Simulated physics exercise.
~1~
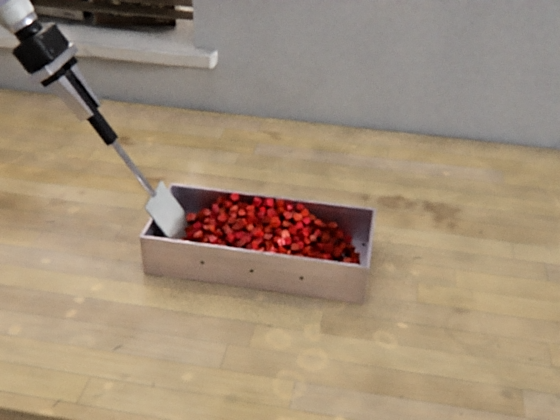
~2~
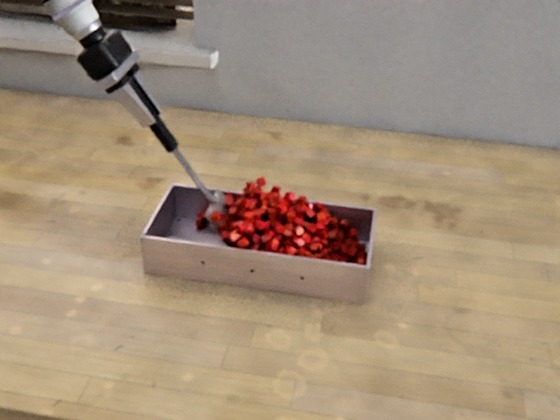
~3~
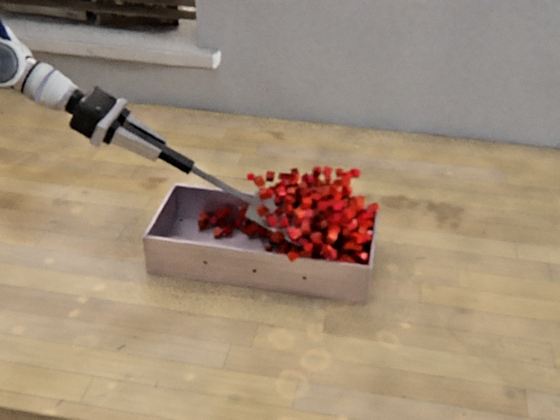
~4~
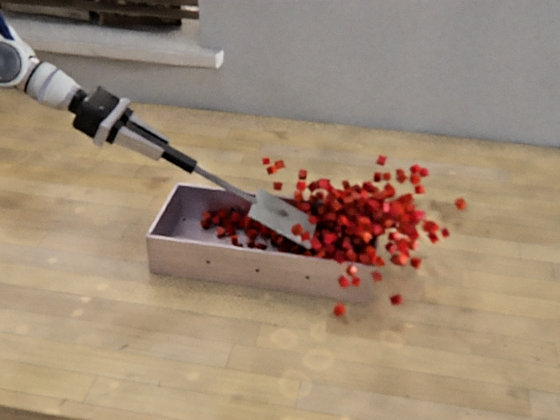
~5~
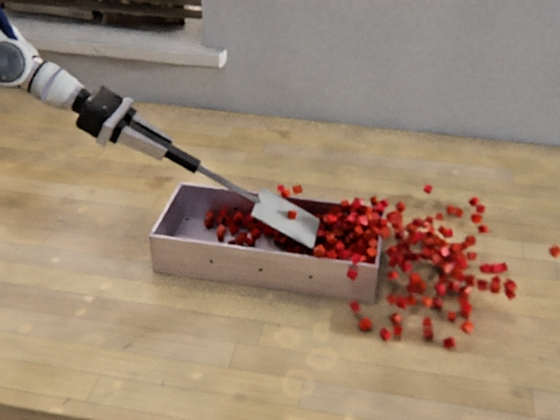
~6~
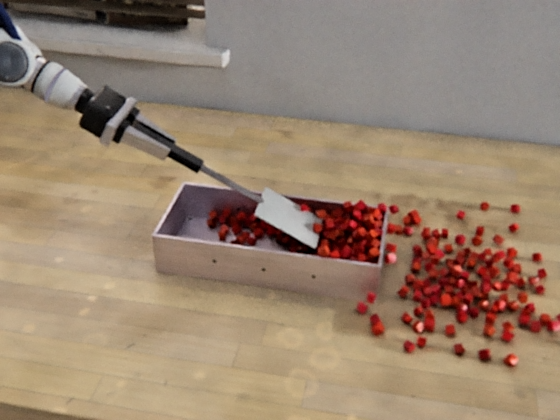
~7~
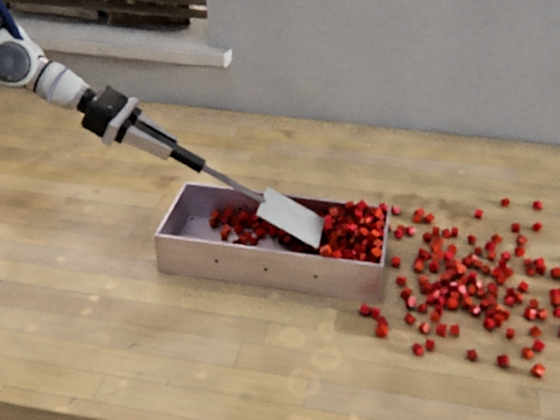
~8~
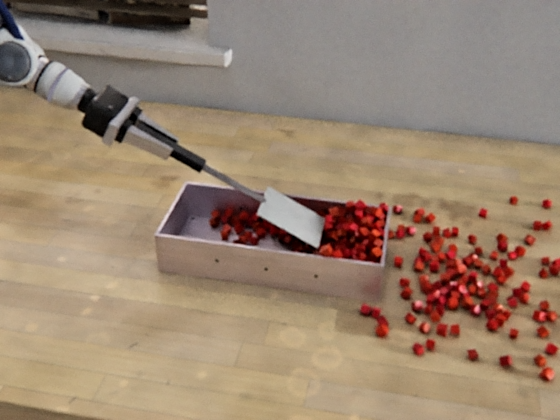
In the video, a robot arm pushes a spatula rightward through small red cubes in a rectangular tray on a wooden table, flinging many over the right end. The blade stops tilted inside the tray, with cubes heaped beside it and many others scattered across the table.
